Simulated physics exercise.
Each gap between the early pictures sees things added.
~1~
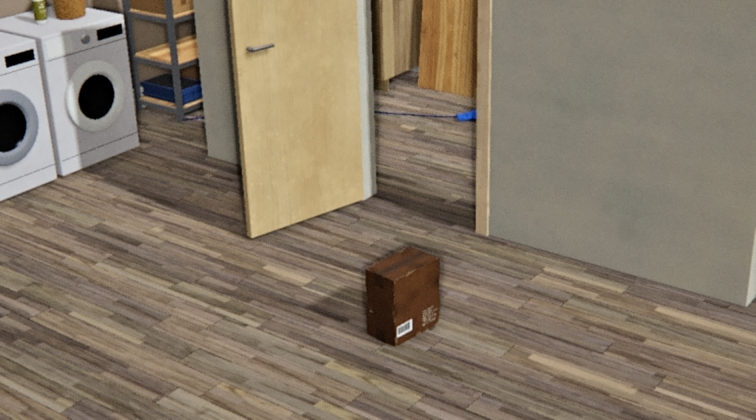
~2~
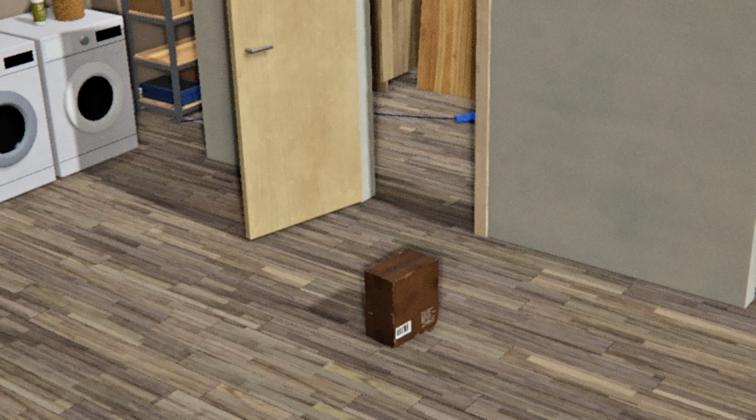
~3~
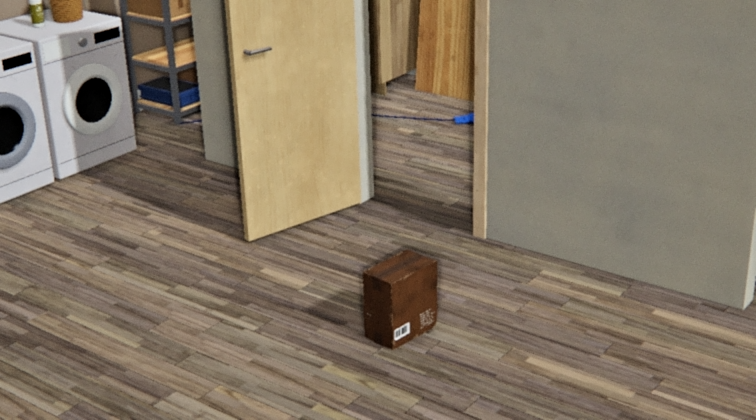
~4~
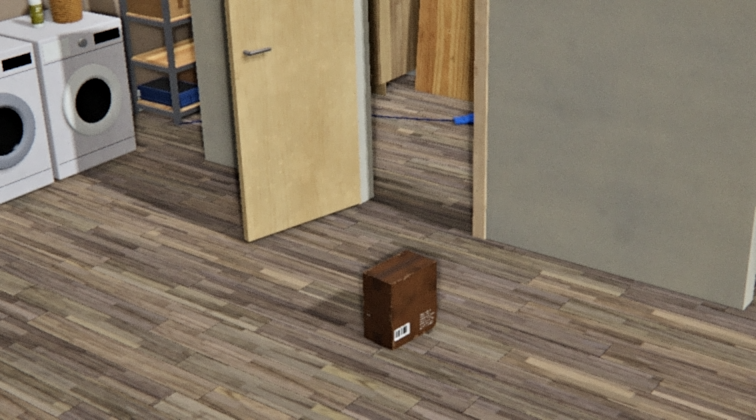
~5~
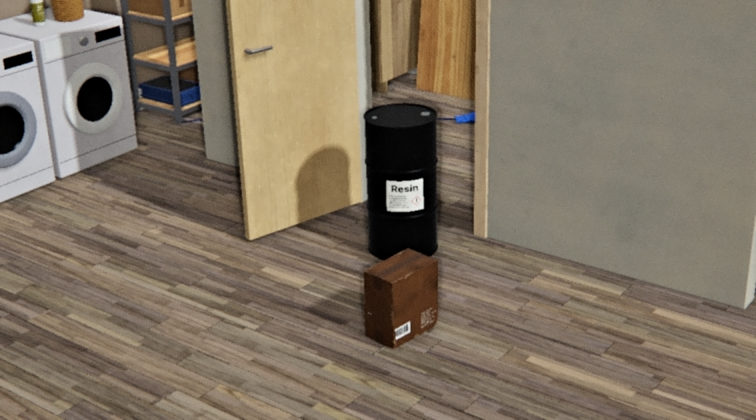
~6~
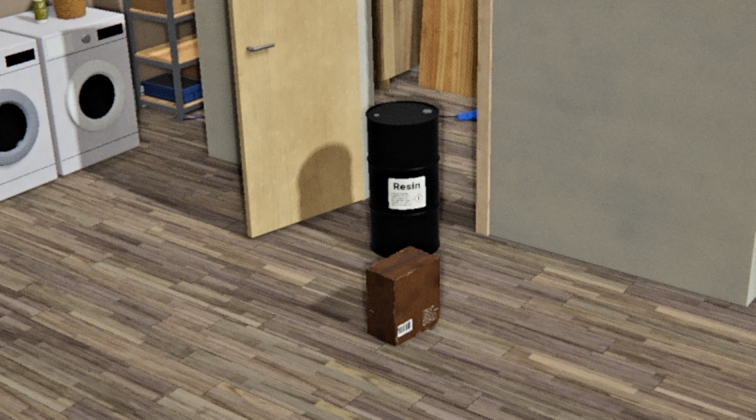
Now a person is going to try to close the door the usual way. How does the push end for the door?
The door comes to a halt early.
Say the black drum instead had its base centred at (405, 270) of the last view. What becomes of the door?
Then it gets caught partway.
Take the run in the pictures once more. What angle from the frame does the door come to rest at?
I'd say it stays open by roughly 50 degrees.
Then, 0.70 s later than the last frame, door at 92°.
Then, 1.20 s later than the last frame, door at 74°.
Then, 1.60 s later than the last frame, door at 58°.
When it is over, door at 50°; both as before. End places, in pixels of the last picture, black drum near (404, 180).
